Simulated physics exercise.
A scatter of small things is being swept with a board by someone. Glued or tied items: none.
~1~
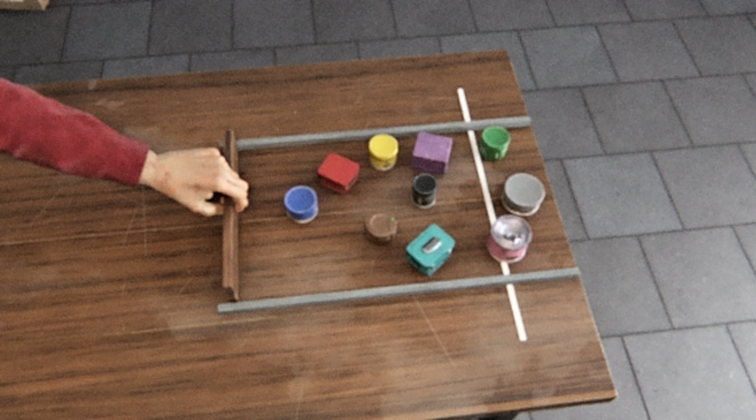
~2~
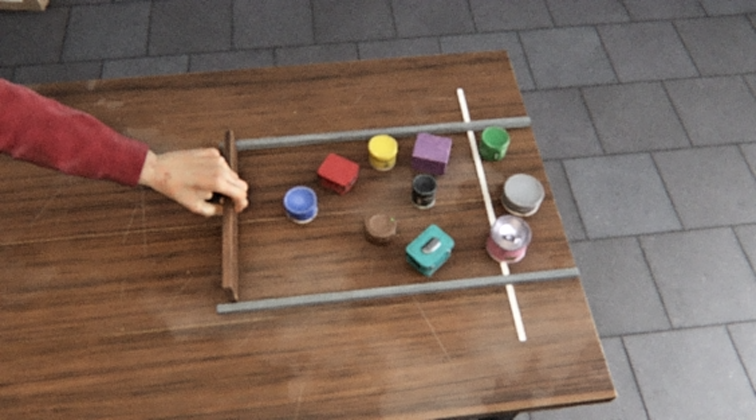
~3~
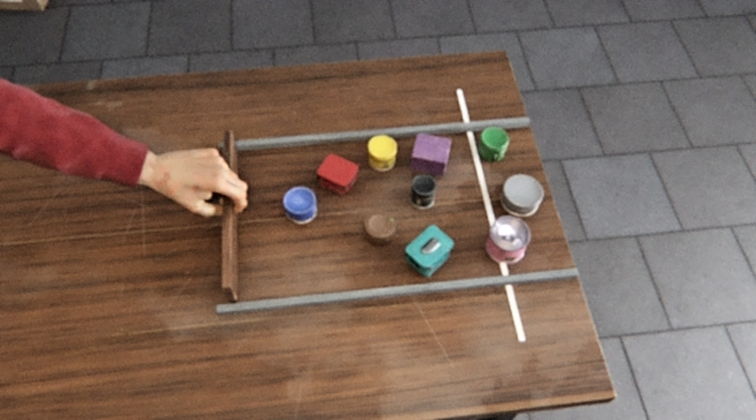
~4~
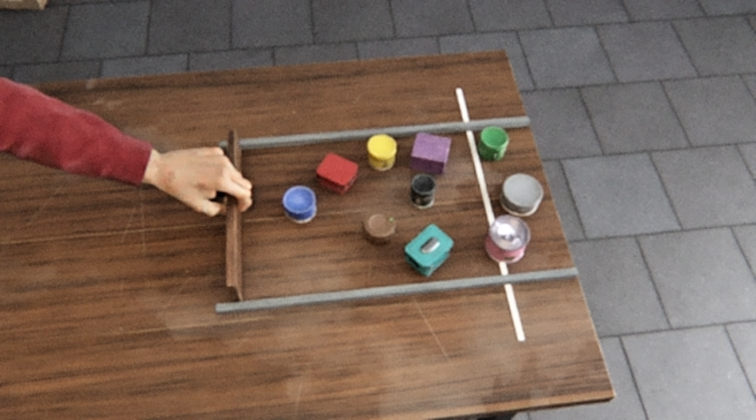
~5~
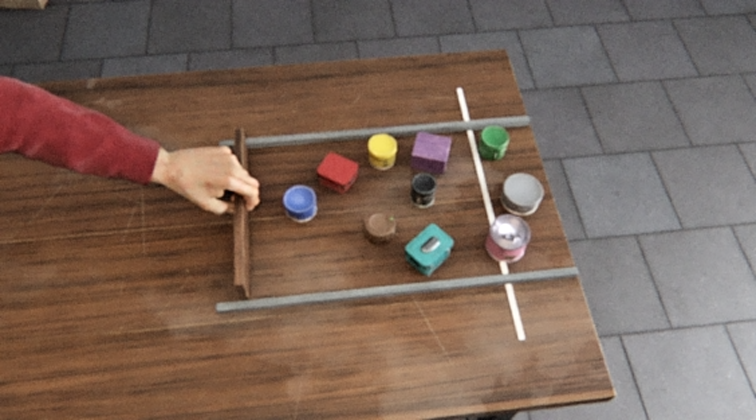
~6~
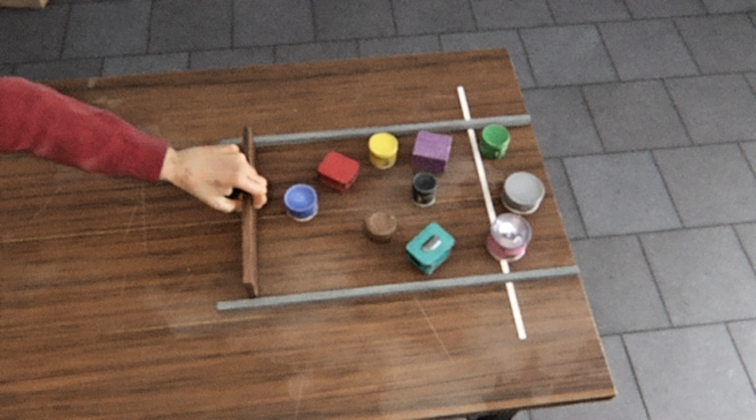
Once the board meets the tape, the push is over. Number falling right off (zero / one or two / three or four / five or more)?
One or two.
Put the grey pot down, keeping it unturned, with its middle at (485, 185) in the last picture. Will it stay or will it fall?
Result for the grey pot: It drops.
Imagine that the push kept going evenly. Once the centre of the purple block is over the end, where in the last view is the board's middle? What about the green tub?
Near (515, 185) and (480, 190).
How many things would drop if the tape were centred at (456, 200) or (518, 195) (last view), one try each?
Ending up on the floor: First try 0, second try 5.
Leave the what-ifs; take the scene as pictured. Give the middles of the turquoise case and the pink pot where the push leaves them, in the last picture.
Approximately (525, 239) for one, approximately (567, 230) for the other.
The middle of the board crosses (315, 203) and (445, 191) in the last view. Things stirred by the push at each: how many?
Up to then 1, and up to the other point 9.
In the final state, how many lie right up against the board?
At rest, 5 are in contact.
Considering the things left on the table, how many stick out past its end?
The figure is 2.
Early on, none off yet; grey pot at rest near (522, 193); green tub at rest near (494, 142); pink pot at rest near (508, 238).
A while later, none off yet; grey pot moving near (528, 194); green tub travelled about its own width near (519, 142); pink pot travelled about its own width near (534, 234).
Finally, the number that fall off is one or two; lost, green tub.
